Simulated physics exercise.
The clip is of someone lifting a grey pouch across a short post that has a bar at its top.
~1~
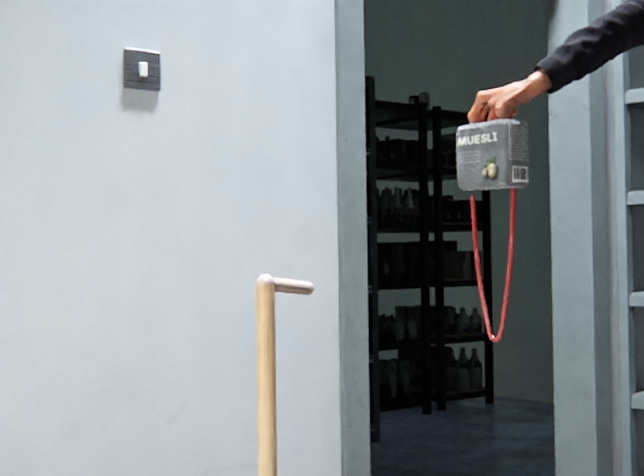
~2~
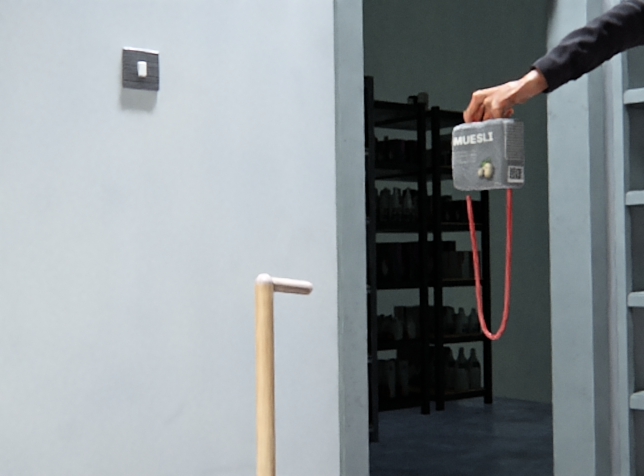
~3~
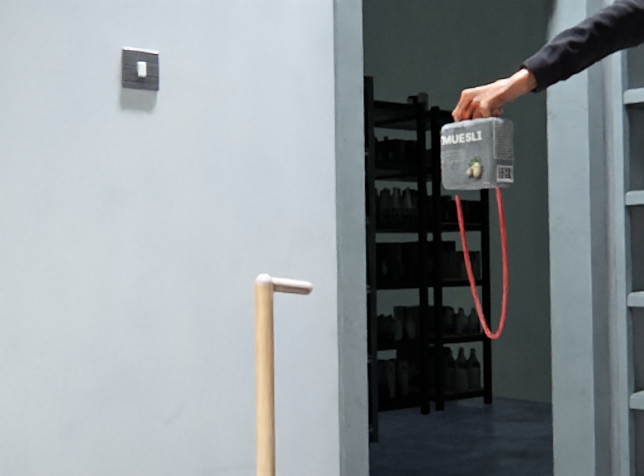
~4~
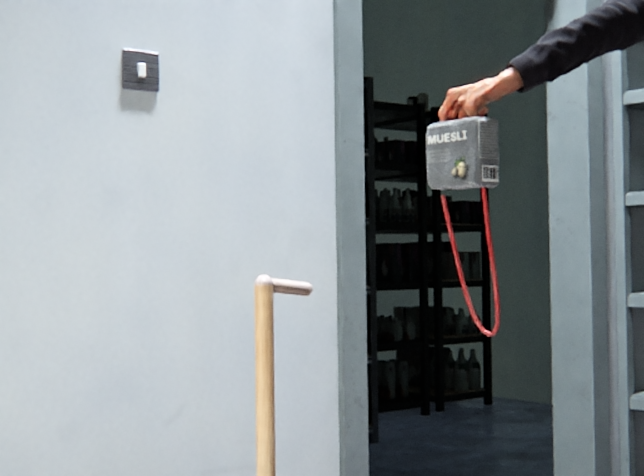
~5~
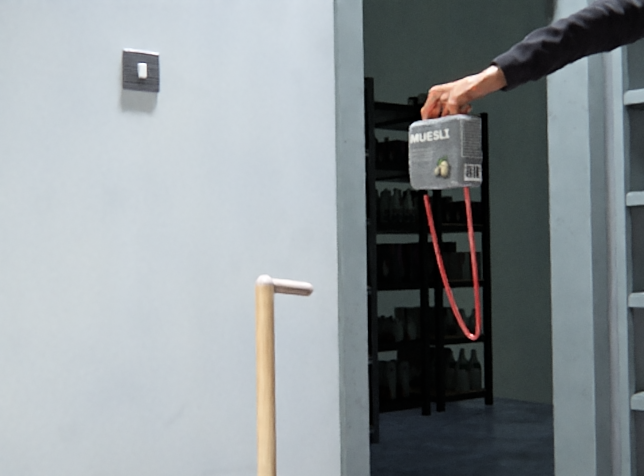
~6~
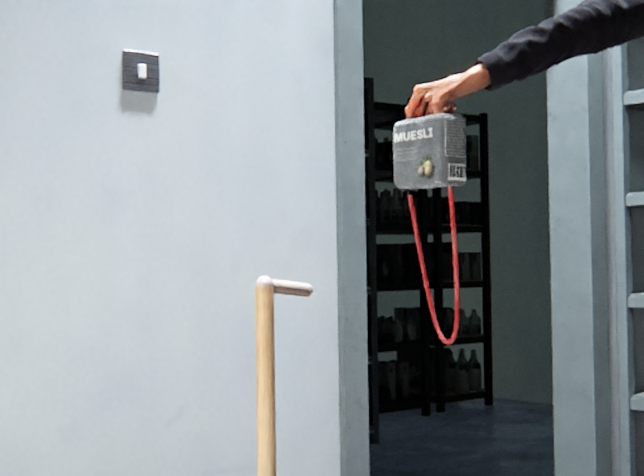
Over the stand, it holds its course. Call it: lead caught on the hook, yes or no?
Yes.
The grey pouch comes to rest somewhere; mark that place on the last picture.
In the last view it finishes at around (147, 132).
Then, 0.32 s on from there, pouch nearing the post near (385, 149).
Then, 0.92 s on from there, pouch over the post near (294, 143).
Then, 1.54 s on from there, pouch past the post near (185, 134).
In the end, pouch past the post near (147, 132); loop tight round the post, hand stopped. The grey pouch gets caught.
